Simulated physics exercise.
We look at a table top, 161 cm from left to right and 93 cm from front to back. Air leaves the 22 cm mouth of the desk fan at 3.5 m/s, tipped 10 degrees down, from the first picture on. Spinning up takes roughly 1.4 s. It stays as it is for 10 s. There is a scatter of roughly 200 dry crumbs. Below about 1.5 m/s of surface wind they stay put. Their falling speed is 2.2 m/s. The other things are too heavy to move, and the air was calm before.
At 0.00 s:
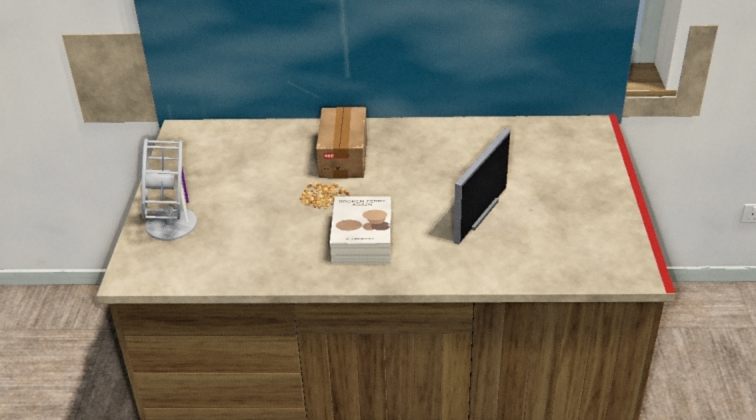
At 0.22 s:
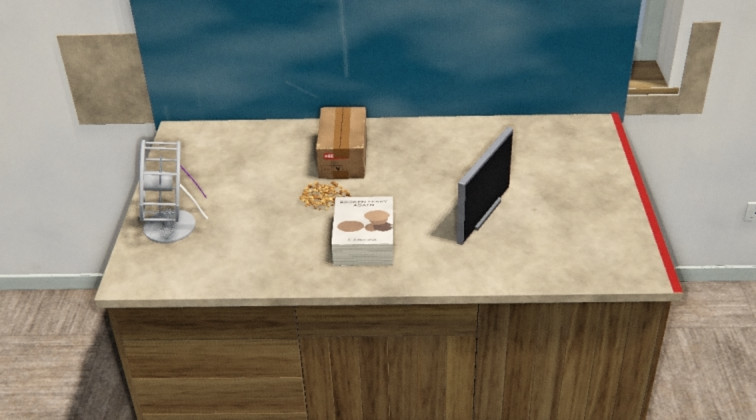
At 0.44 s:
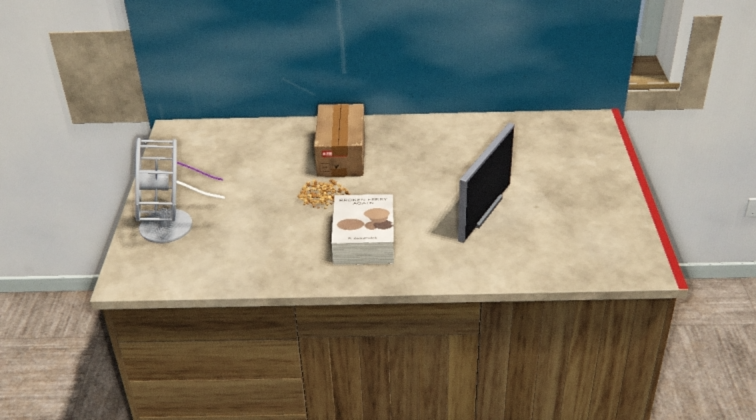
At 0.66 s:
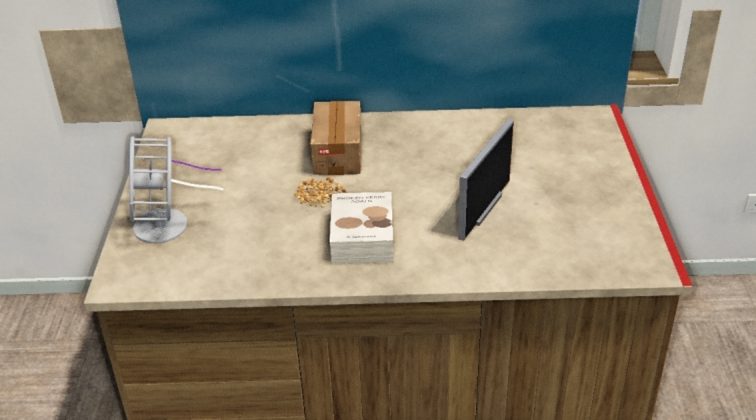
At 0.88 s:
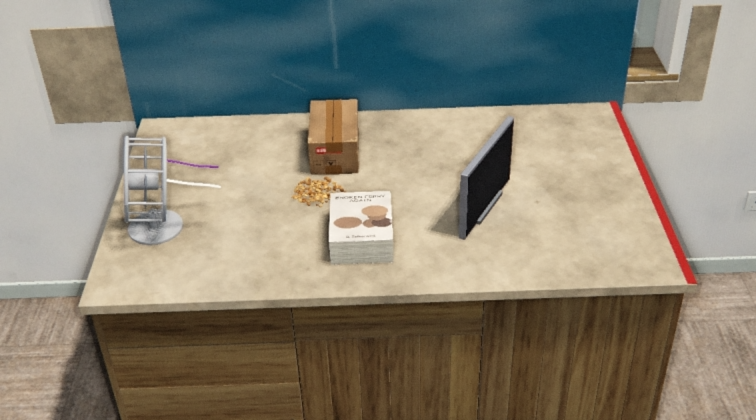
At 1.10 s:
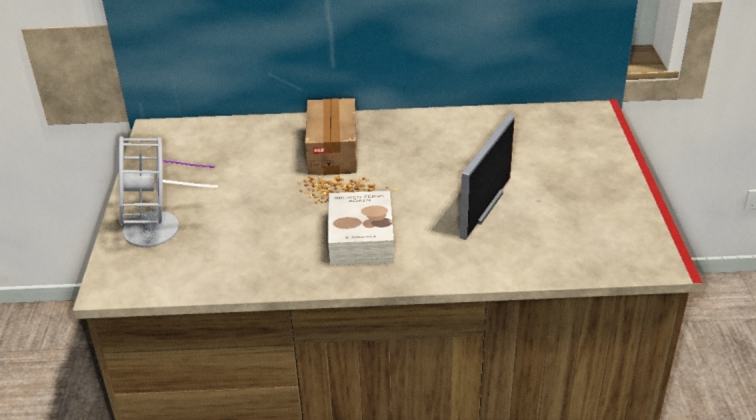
A stone-coloured table top above wooden drawers is seen from above and in front, with a blue panel behind it. A silver desk fan stands at left, a brown box, golden crumbs and a stack of books near the middle, a dark screen at right. The fan's purple and white ribbons lift and stream rightward, then the crumbs scatter rightward, while the camera moves slightly.
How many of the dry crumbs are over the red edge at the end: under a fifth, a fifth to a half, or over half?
Of the dry crumbs, over half end over the red edge.
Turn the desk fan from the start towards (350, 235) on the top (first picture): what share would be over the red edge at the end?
It would be near 4 %.
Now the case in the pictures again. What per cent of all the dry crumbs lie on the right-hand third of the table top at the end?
Near 4 %.
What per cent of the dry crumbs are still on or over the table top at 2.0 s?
Some 25 per cent.
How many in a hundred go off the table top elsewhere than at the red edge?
Near 0 %.
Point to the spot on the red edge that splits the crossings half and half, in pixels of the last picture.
Near (625, 118).
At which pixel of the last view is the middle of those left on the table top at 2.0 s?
Near (581, 119).
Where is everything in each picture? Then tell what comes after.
In the first picture, the middle of the dry crumbs is near (326, 197), none has stirred yet and the mouth of the desk fan is at (162, 180).
In the second picture, the middle of the dry crumbs is near (326, 196), none has stirred yet and the red edge is centred on (646, 192).
In the third picture, the middle of the dry crumbs is near (325, 194), none has stirred yet, the top of a box is at (340, 124) and the top of a book is at (363, 218).
In the fourth picture, the middle of the dry crumbs is near (322, 193) and none has stirred yet.
In the fifth picture, the middle of the dry crumbs is near (318, 191) and none has stirred yet.
In the sixth picture, the middle of the dry crumbs is near (335, 189), the farthest in sight from the desk fan is at (395, 191) and about 80 % have left their places.
After 2.0 s, 76 % are over the red edge; the middle of those still in play is near (589, 115); 10 % have settled or left.
After 3.2 s, 93 % are over the red edge; 94 % have settled or left.
After 5.5 s, 93 % are over the red edge; 94 % have settled or left.
After 10.0 s, at the end, 94 % are over the red edge.
